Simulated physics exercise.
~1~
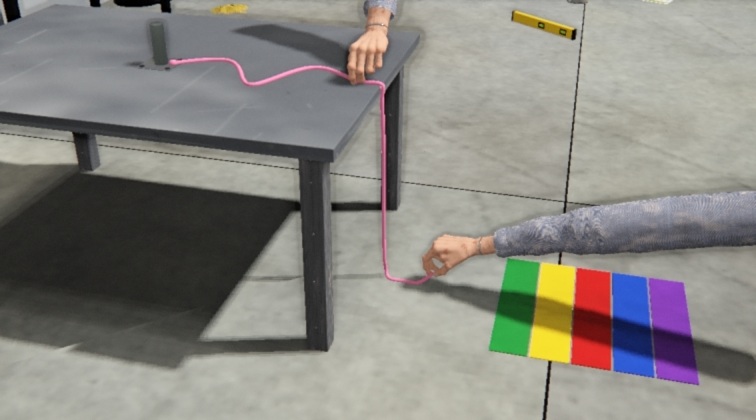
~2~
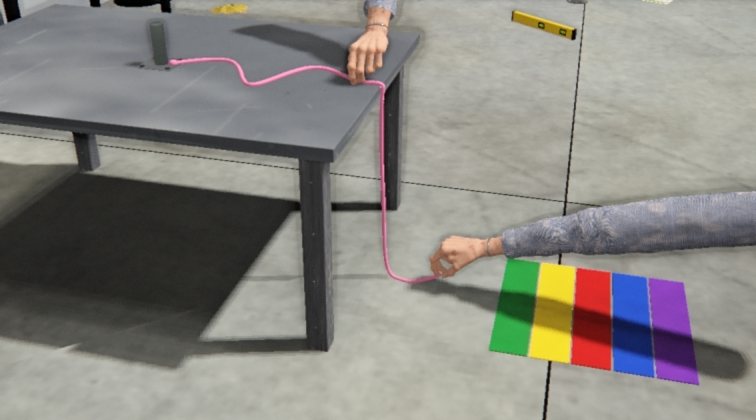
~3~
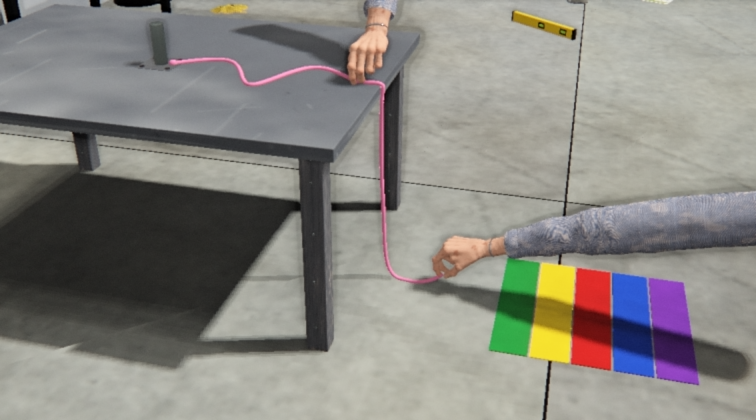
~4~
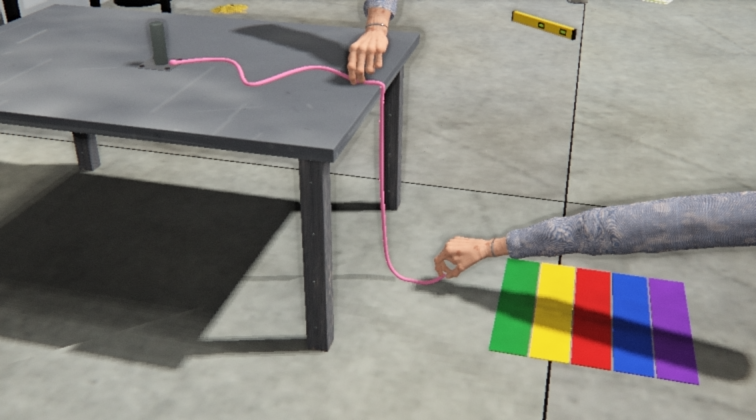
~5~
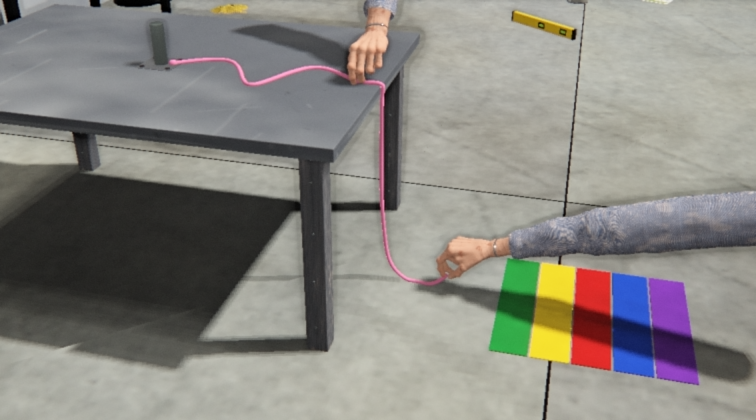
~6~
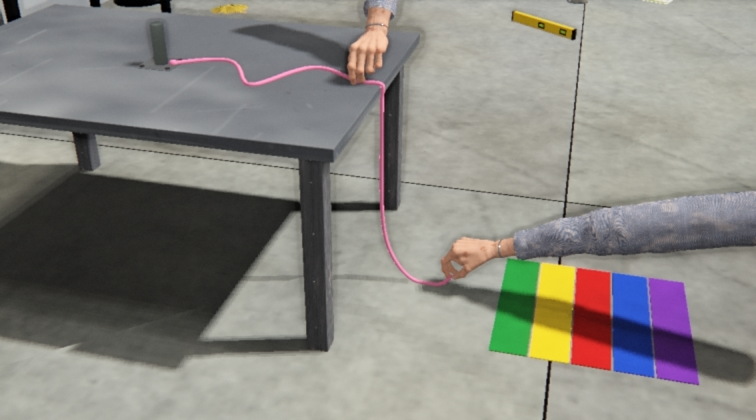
A hand near the floor drew the end of a pink cord very slightly right, toward the coloured strips, while another hand held the cord at the table's edge and its loops on top stayed still.
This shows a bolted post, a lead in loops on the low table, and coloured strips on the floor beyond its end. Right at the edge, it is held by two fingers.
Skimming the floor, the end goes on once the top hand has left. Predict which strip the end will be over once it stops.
I would say the purple strip.
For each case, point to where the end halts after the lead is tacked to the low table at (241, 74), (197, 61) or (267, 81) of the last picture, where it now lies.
The three spots are (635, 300), (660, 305) and (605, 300), in that order.
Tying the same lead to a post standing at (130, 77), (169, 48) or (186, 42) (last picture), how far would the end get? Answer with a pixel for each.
You'd find it around (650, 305), then (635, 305), and finally (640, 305).
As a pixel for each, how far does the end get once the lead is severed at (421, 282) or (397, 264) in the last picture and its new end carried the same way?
Result 1: (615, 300). Result 2: (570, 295).
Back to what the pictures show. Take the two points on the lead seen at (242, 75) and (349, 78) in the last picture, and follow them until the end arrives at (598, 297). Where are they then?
You'll see them at (269, 76) and then at (393, 133).
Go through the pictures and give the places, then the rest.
In the first frame, end (433, 273); green (511, 334); yellow (551, 341); red (591, 347); blue (633, 354); purple (675, 360).
In the second frame, end (440, 274); lead through (211, 60) (245, 82) (320, 68) (382, 97) (382, 181) (385, 255).
In the third frame, end (442, 274).
In the fourth frame, end (445, 275); lead through (211, 60) (245, 82) (320, 68) (382, 97) (381, 181) (387, 255).
In the fifth frame, end (447, 275).
In the sixth frame, end (451, 276); lead through (211, 60) (245, 82) (320, 68) (382, 97) (381, 181) (393, 256).
Soon after, end near (598, 297); over red.
After that, end near (642, 304); over blue.
At the stop, end near (668, 307); over purple. The purple one.
